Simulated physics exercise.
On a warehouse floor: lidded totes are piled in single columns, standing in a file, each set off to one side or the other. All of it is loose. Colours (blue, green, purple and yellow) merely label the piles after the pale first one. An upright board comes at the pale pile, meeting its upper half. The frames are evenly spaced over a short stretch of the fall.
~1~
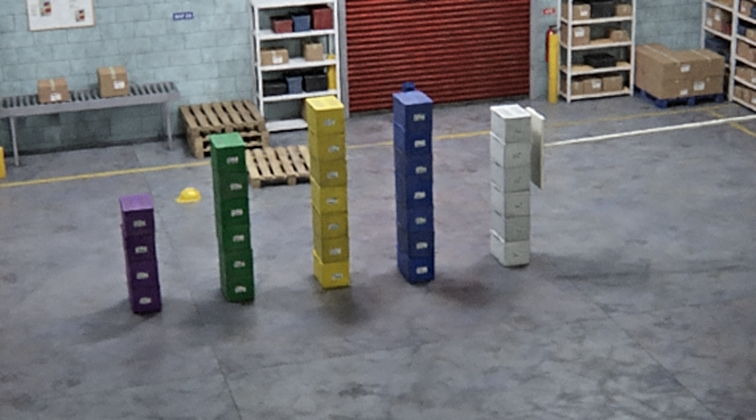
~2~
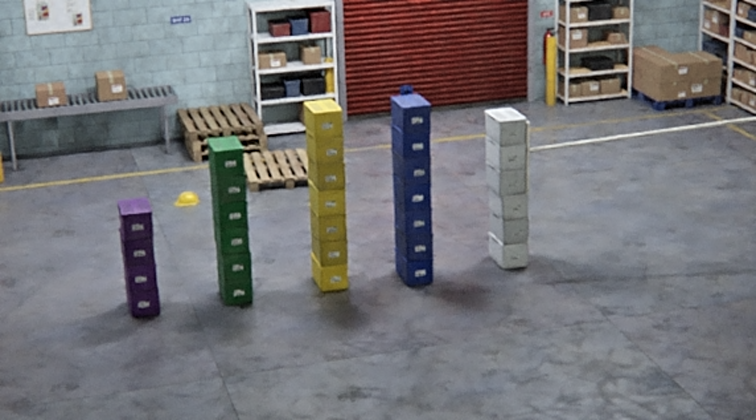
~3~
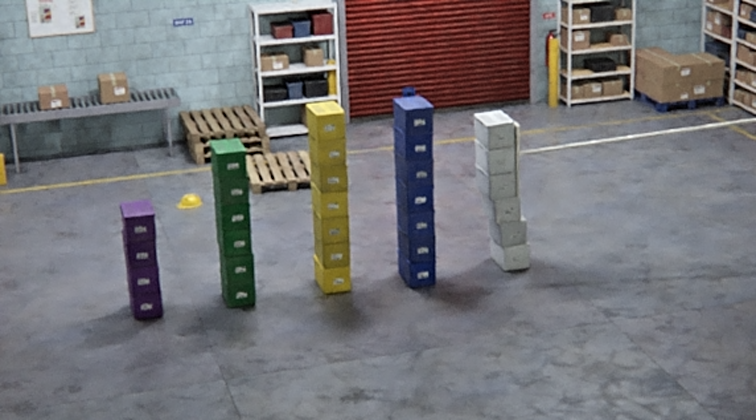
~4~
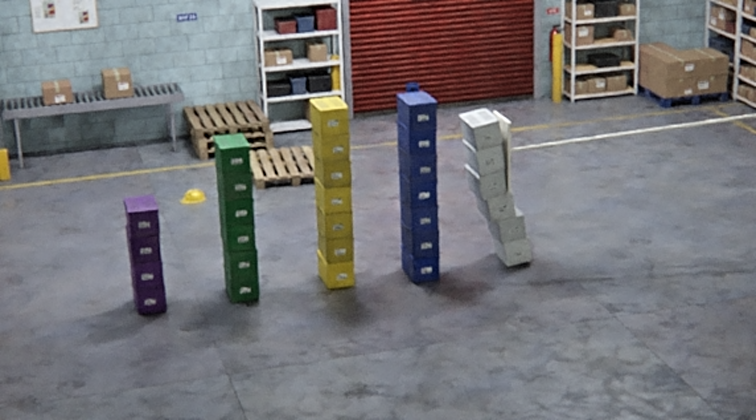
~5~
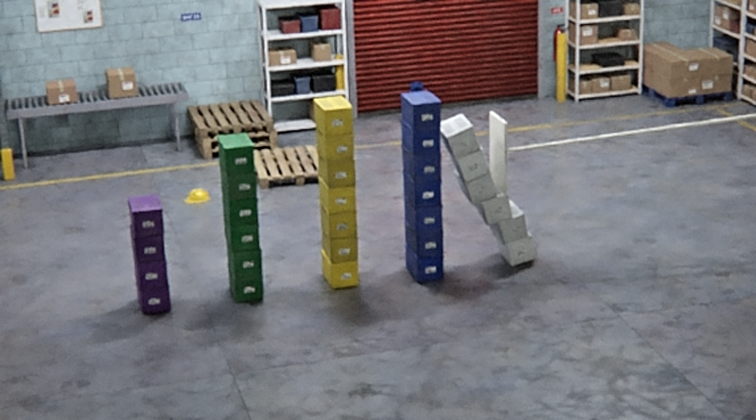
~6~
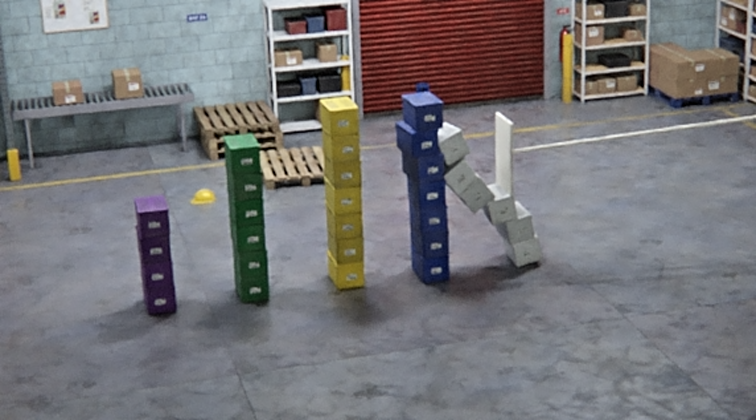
Five single columns of stacked totes, purple, green, yellow, blue and white from left to right, stand on a grey warehouse floor, seen from above. Behind them are a red shutter, shelves, pallets and a yellow hard hat. As the view shifts slightly, an upright pale board pushes the white column's upper half leftward; it bends, leans and meets the blue column, nudging an upper blue tote out of line.
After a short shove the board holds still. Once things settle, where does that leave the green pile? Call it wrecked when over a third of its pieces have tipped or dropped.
In the end the green column gets wrecked.
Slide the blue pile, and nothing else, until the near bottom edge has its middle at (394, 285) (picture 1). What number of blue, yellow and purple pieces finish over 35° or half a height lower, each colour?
Blue 0, yellow 0, purple 0.
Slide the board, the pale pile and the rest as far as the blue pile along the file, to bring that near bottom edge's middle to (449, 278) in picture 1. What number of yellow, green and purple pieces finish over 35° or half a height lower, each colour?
The counts are yellow 7, green 5, purple 4.
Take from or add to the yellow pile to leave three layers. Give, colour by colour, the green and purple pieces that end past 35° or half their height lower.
The counts are green 5, purple 4.
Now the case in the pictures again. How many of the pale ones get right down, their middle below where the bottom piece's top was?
It comes to 3.
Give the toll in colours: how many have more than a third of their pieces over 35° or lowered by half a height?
In all, 4.
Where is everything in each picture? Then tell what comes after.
In the first frame (pixels give the middle of a visible side), board (543, 145) not yet touching; top green tote (232, 160); top yellow tote (331, 122); none of the others has stirred.
Board (528, 149) pushing; top green tote (230, 163), in the second frame.
Board (518, 152) pushing; top green tote (232, 165), in the third frame.
Board (509, 149) pushing, top of the pale pile leaning a little; top green tote (236, 160); none of the others has stirred, in the fourth frame.
Board (506, 149) stopped, top of the pale pile leaning clearly; top green tote (240, 160); none of the others has stirred, in the fifth frame.
Board (512, 150) stopped, top of the pale pile leaning clearly; top green tote (246, 161); top blue tote (430, 117) a little from its place; movement in 3 of them, in the sixth frame.
Shortly afterwards, 3 of the pale pile down; none of the 6 green totes down (3 of 24 in all colours); top green tote unmoved; top blue tote tilted well over, about its own height lower.
Next, 3 of the pale pile down; 5 of the 6 green totes down (18 of 24 in all colours); top green tote tilted a little, about its own height lower; top yellow tote tilted steeply, some three heights lower.
In the end, 3 of the pale pile down; 5 of the 6 green totes down (21 of 24 in all colours); top green tote upside down; top yellow tote on its side. From the last view, middles, top yellow tote near (233, 227).
